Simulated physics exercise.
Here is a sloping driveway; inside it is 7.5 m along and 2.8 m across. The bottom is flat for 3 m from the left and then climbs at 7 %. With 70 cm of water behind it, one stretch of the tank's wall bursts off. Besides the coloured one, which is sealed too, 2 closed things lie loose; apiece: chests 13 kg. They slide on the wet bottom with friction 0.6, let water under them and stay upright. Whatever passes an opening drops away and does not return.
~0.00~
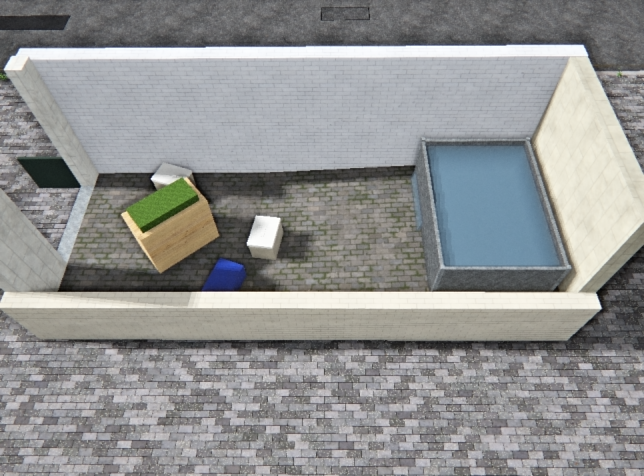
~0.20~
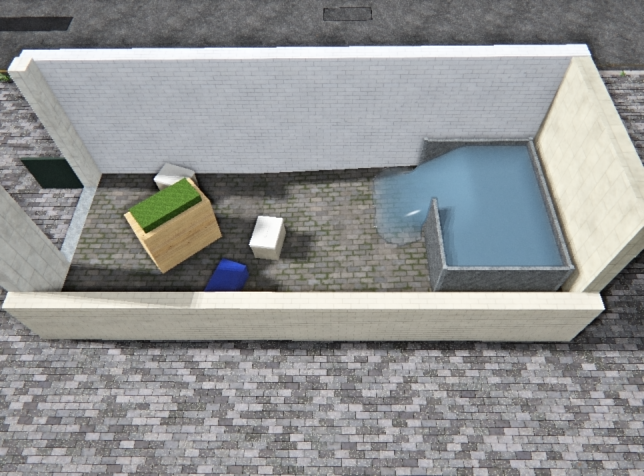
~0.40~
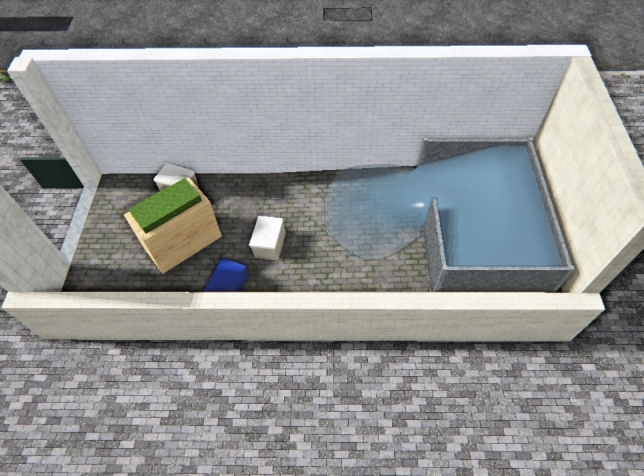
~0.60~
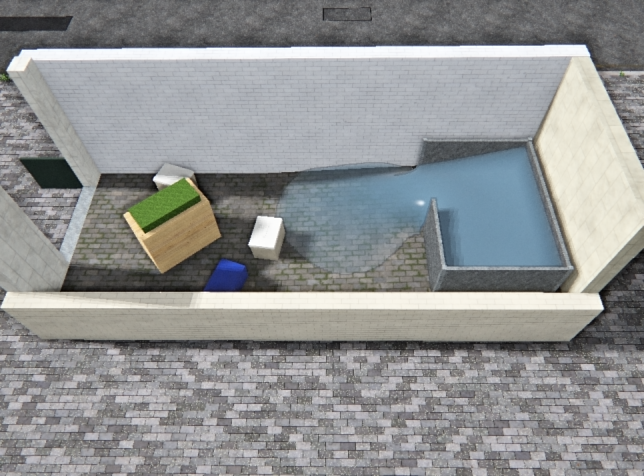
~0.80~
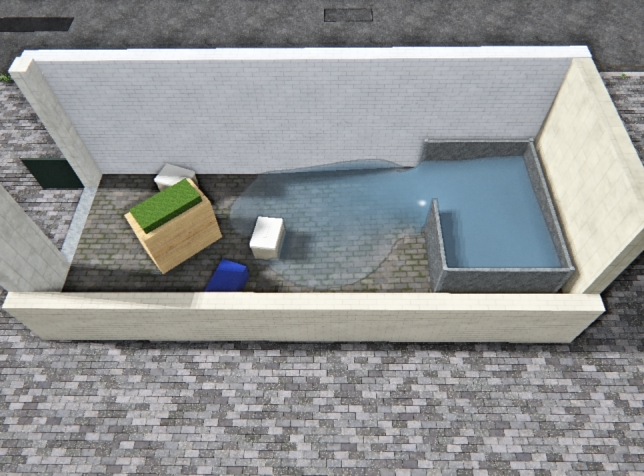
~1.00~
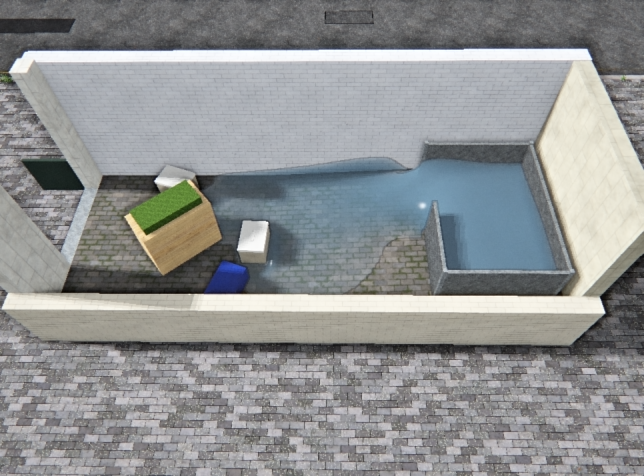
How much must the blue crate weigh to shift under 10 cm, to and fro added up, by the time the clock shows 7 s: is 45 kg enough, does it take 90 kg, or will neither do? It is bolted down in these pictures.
I expect that only the larger load is enough.
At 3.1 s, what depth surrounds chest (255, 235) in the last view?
Roughly 18 cm.
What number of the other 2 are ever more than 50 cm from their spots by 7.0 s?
I count 2.
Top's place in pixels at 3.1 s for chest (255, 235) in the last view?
Around (219, 239).
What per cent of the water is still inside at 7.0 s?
About 52 per cent.
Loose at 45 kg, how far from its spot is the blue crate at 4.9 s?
Roughly 20 cm.
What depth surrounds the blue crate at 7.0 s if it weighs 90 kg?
Roughly 10 cm.
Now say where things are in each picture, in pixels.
In the first frame, the blue crate at (223, 278) rests on the ground; water covers 3.7 m2; 0 of 3 have shifted.
In the second frame, the blue crate at (225, 278), on the bottom; water covers 4.8 m2; 0 of 3 have shifted.
In the third frame, the blue crate at (225, 278), on the bottom; 6.3 m2 under water; 0 of 3 have shifted.
In the fourth frame, the blue crate at (225, 278) rests on the ground; water covers 7.9 m2; 0 of 3 have shifted.
In the fifth frame, the blue crate at (226, 279) rests on the ground; 9.5 m2 under water; 0 of 3 have shifted.
In the sixth frame, the blue crate at (225, 280) rests on the ground; water covers 11.0 m2; 1 of 3 have shifted.
After 1.4 s the blue crate would be 5 cm from its start with 45 kg and 1 cm from its start with 90 kg; 8 cm of water round it then.
After 3.1 s the blue crate would be 20 cm from its start with 45 kg and 1 cm from its start with 90 kg; 12 cm of water round it then.
After 4.9 s the blue crate would be 20 cm from its start with 45 kg and 1 cm from its start with 90 kg; 10 cm of water round it then.
After 7.0 s the blue crate would be 20 cm from its start with 45 kg and 1 cm from its start with 90 kg; 10 cm of water round it then.
